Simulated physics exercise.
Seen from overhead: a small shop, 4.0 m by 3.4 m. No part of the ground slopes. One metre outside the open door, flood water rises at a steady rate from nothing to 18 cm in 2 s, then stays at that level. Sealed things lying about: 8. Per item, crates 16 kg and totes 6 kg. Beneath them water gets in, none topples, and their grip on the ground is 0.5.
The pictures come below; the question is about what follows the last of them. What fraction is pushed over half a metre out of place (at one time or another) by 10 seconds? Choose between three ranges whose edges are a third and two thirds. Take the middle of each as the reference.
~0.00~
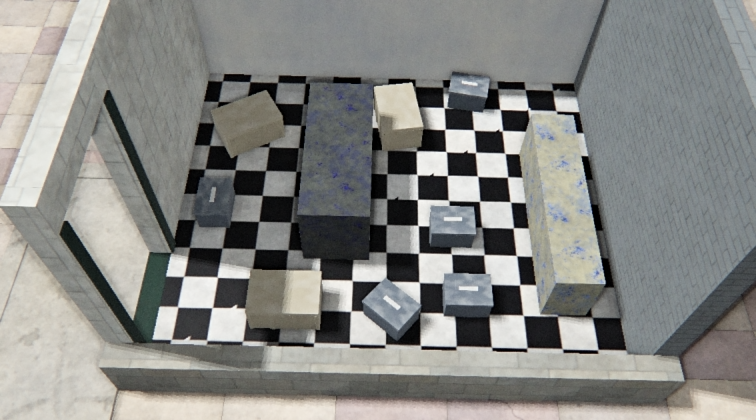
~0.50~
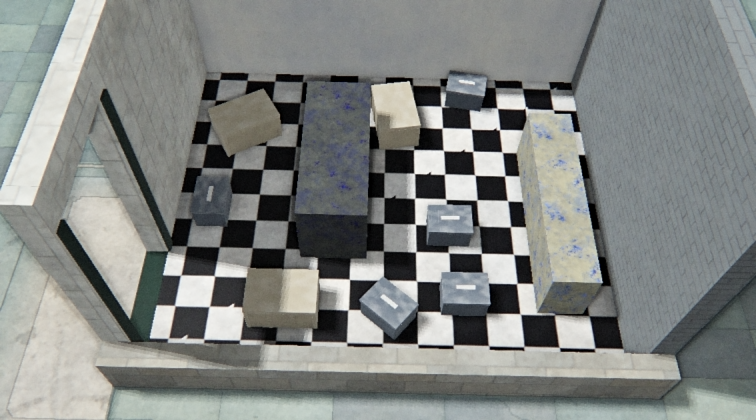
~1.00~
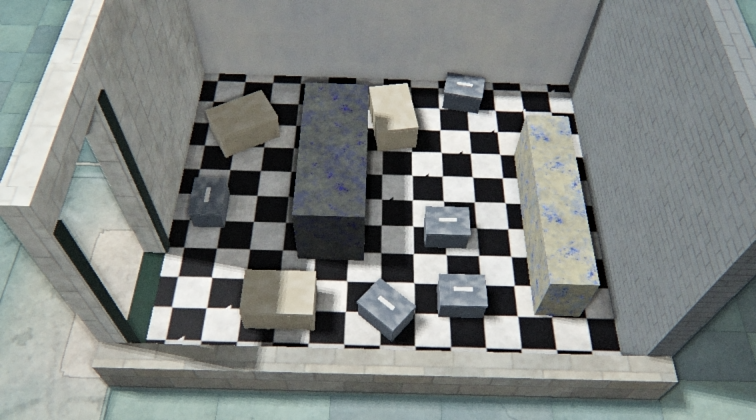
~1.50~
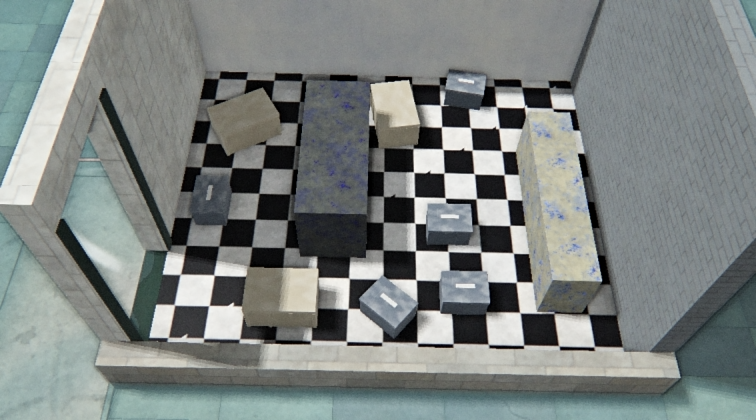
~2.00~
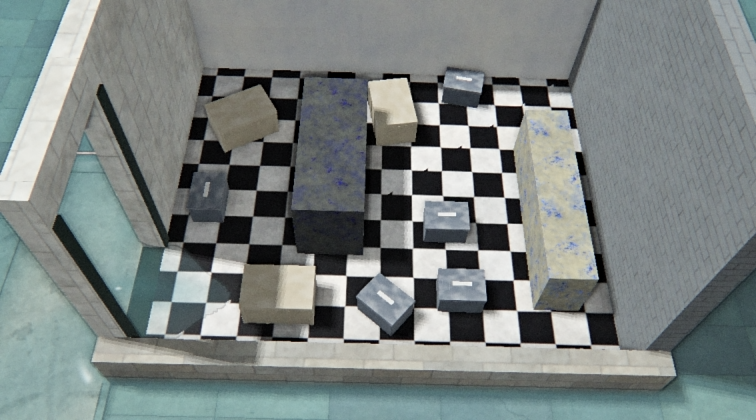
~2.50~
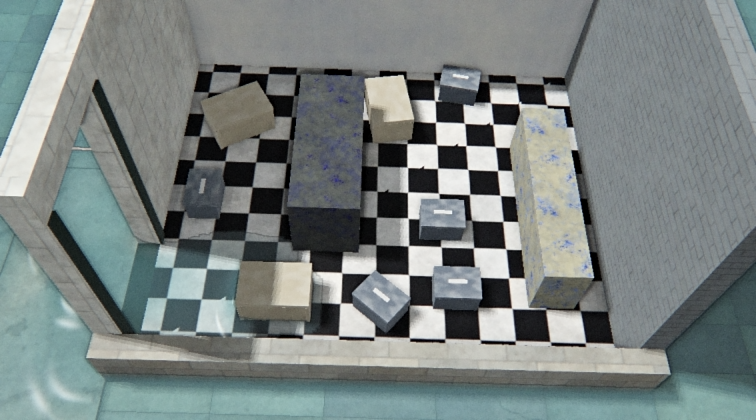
The range is the middle one, a third to two thirds.
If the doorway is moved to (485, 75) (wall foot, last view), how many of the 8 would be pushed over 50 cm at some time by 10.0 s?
5.
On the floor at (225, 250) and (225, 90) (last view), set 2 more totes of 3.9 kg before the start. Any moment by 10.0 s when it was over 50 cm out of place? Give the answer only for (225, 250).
I'd say too far.
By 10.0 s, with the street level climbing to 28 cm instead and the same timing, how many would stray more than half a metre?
It would come to 7 of them.
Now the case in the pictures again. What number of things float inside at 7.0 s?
2.
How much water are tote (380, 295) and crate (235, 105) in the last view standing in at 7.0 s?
6 and 4 cm.
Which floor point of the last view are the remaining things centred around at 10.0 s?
I'd put it around (388, 167).
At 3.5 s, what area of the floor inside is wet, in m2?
3.5 m2.
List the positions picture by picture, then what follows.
A crate at (284, 291), on the bottom; a crate at (247, 113) rests on the ground; 0.0 m2 under water; 0 of 8 have shifted, in the first picture.
A crate at (281, 290) rests on the ground; a crate at (244, 112), on the bottom; water covers 0.0 m2; 0 of 8 have shifted, in the second picture.
A crate at (278, 292), on the bottom; a crate at (242, 113) rests on the ground; 0.0 m2 under water; 0 of 8 have shifted, in the third picture.
A crate at (281, 289) rests on the ground; a crate at (243, 111) rests on the ground; 0.0 m2 under water; 0 of 8 have shifted, in the fourth picture.
A crate at (278, 286) rests on the ground; a crate at (240, 108), on the bottom; water covers 0.3 m2; 0 of 8 have shifted, in the fifth picture.
A crate at (274, 283), on the bottom; a crate at (237, 104) rests on the ground; 1.1 m2 under water; 0 of 8 have shifted, in the sixth picture.
After 3.5 s 0 of 8 are over 50 cm from their spots; 0 afloat.
After 4.5 s 2 of 8 are over 50 cm from their spots; 2 afloat.
After 7.0 s 2 of 8 are over 50 cm from their spots; 2 afloat.
After 10.0 s 5 of 8 are over 50 cm from their spots, and 5 have been at some point; 6 afloat.
